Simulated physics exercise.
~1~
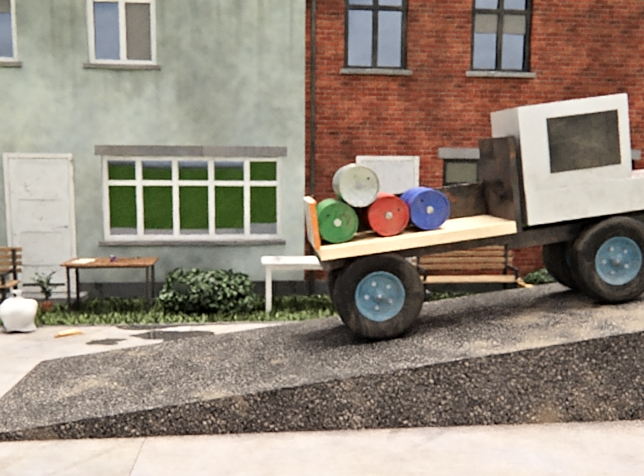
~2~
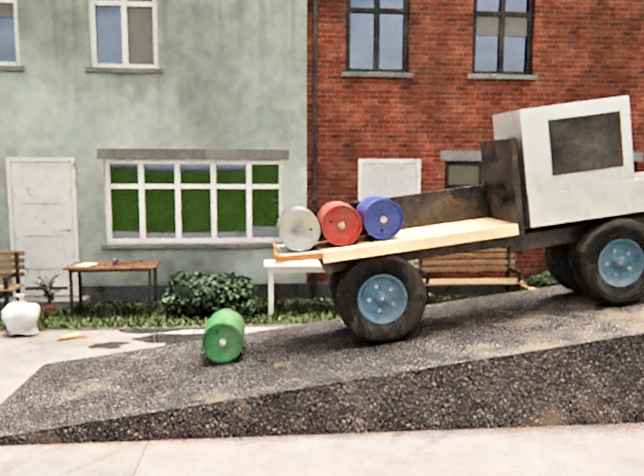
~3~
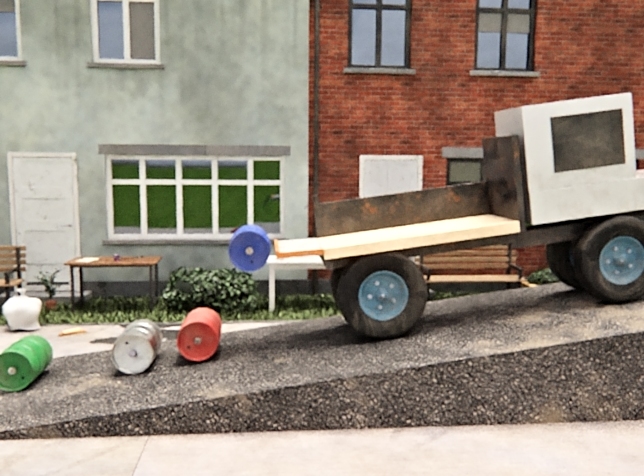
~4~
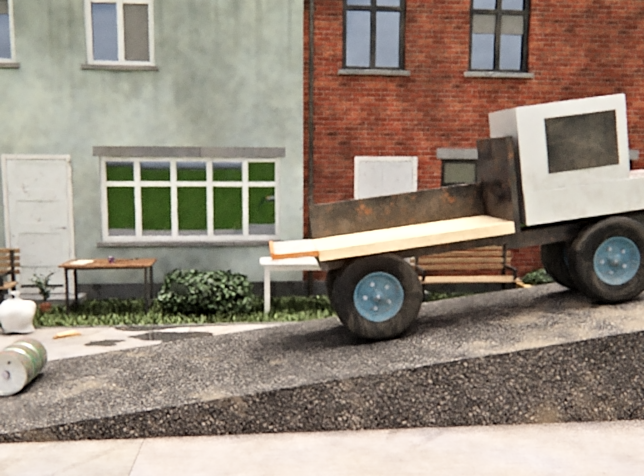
A pick-up on a slope drops its tailgate and four barrels roll off leftward downhill.
